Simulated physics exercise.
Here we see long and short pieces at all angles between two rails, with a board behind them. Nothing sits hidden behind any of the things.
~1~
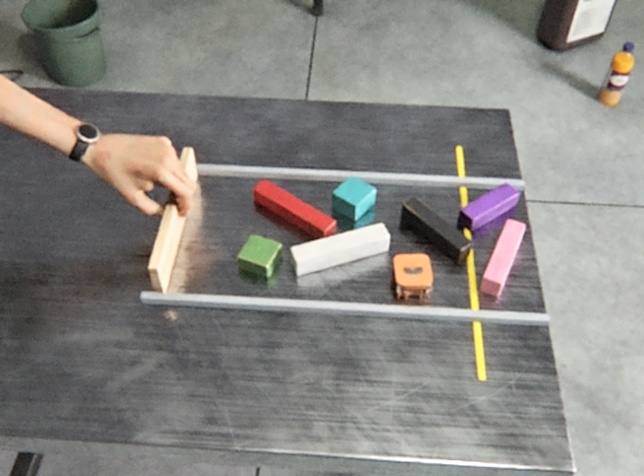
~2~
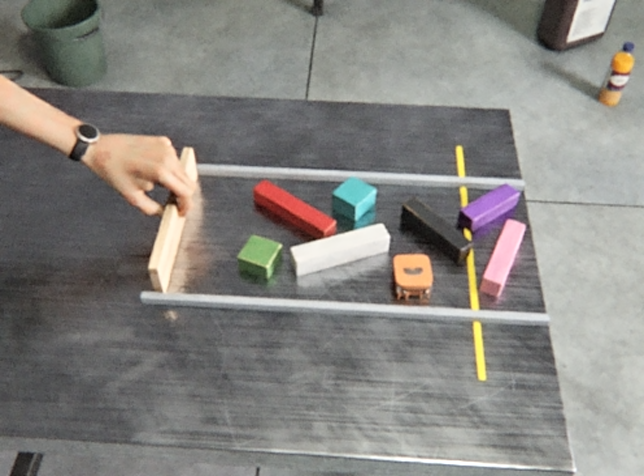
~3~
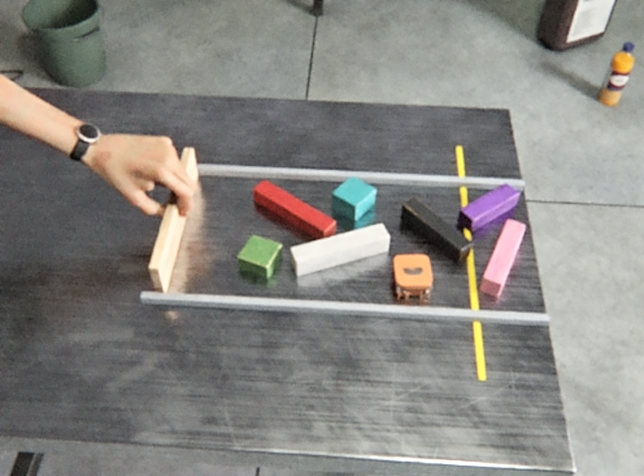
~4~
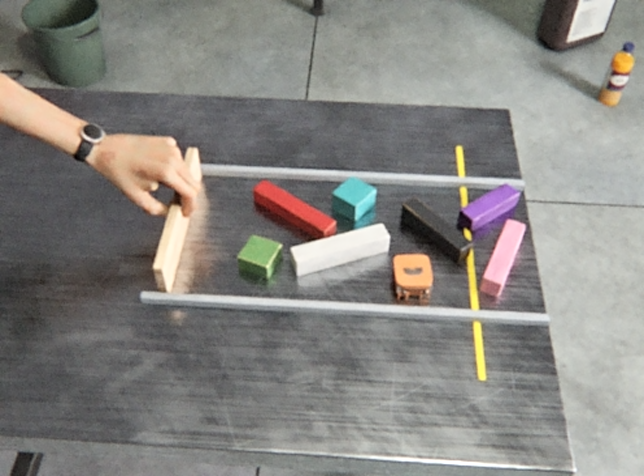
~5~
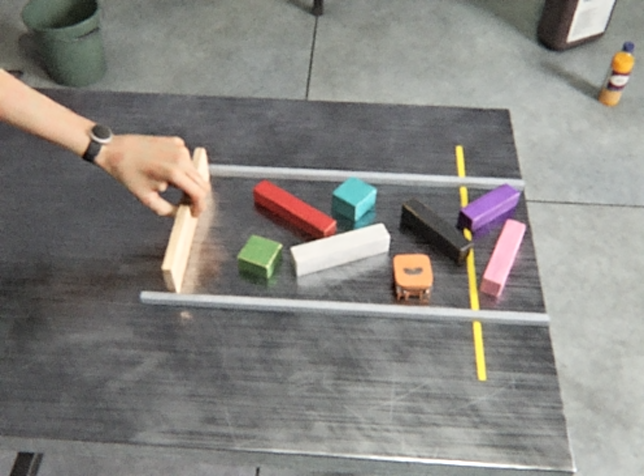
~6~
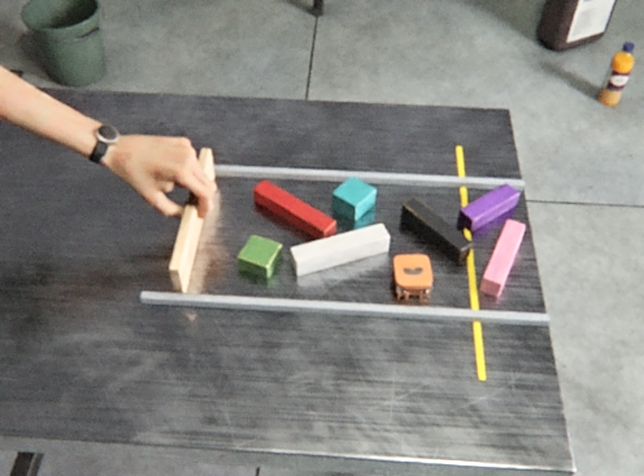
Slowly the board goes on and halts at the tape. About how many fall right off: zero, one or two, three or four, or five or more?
Most likely the ones that land below will number more than a pair, under five.
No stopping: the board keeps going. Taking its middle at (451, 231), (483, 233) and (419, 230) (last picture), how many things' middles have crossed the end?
Middles past end - pos 1: 2, pos 2: 5, pos 3: 1.
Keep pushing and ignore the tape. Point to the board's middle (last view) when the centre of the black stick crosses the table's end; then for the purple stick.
The middle is at (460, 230) when it's the black stick, and at (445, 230) when it's the purple stick.
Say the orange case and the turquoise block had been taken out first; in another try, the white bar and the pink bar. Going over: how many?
Counts - first: 2, second: 1.
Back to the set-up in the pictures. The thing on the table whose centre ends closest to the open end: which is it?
White bar.
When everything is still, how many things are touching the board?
Number: 2.
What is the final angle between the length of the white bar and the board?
Around 35 degrees.
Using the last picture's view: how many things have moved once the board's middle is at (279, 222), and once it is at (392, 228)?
First 3, then 8.
Soon after, none off yet; pink bar at rest near (503, 257); purple stick at rest near (488, 207); black stick at rest near (437, 229).
By the end, the number that fall off is three or four; fallen, orange case, black stick, purple stick and pink bar.
